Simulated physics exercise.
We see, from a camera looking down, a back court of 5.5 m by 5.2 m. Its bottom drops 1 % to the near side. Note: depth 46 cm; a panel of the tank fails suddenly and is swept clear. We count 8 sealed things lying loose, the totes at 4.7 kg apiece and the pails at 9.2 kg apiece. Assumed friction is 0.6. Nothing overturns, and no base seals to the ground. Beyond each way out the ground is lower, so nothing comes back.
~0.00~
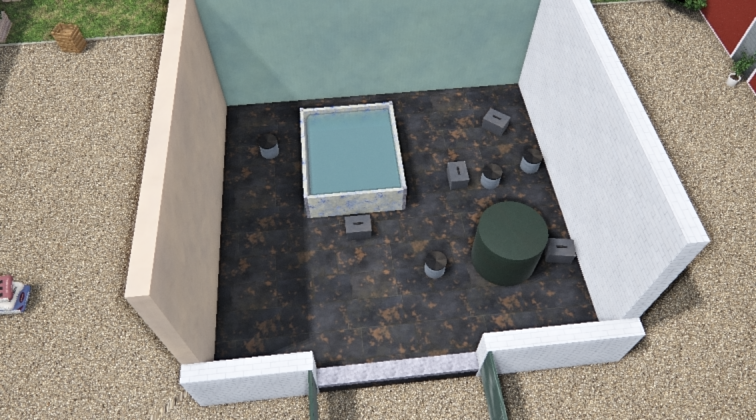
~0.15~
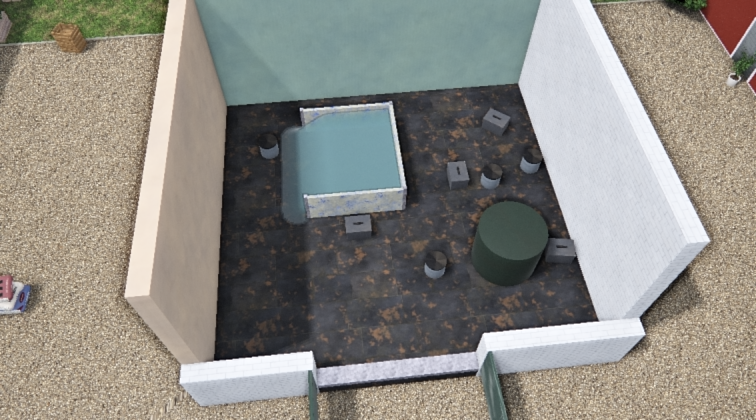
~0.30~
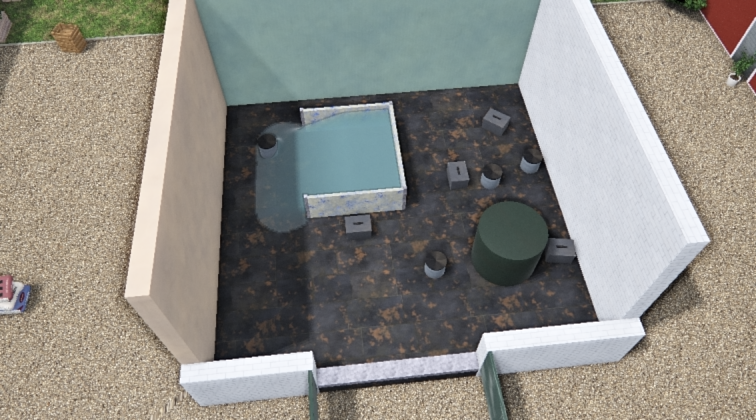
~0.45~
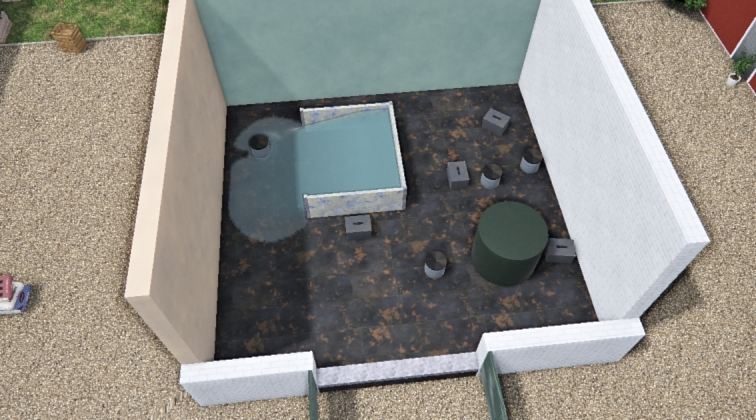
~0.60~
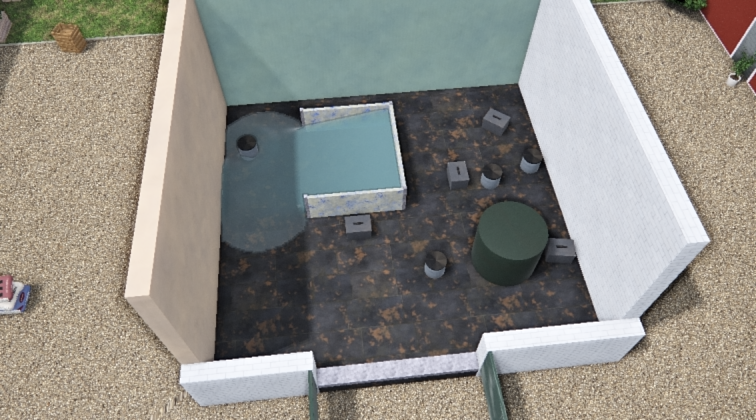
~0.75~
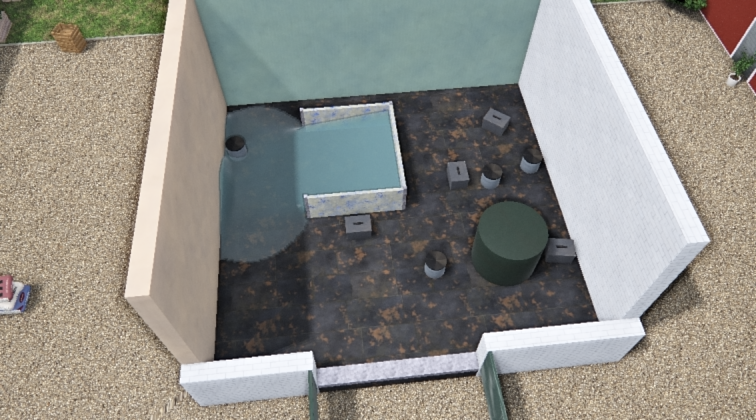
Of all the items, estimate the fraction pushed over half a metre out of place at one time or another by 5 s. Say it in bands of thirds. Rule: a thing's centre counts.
I would put it under a third.
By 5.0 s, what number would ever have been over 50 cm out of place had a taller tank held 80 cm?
3.
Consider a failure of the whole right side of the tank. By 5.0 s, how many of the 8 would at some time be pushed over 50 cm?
The answer then is 5.
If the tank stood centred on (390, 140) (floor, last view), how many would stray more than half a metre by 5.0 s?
2.
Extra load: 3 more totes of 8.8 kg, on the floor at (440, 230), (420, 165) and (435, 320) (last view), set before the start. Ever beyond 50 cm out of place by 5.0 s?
Check, in order - not exceeded, not exceeded, not exceeded.
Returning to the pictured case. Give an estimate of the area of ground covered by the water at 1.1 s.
7.5 m2.
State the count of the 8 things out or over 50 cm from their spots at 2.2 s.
1 of them.
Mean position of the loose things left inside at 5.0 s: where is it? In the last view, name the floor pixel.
Mean position approx. (475, 187).
After 1.1 s 1 of 8 are over 50 cm from their spots; 1 afloat.
After 2.2 s 1 of 8 are over 50 cm from their spots; 0 afloat.
After 3.5 s 1 of 8 are over 50 cm from their spots; 0 afloat.
After 5.0 s 1 of 8 are over 50 cm from their spots, and 1 have been at some point; 1 afloat.
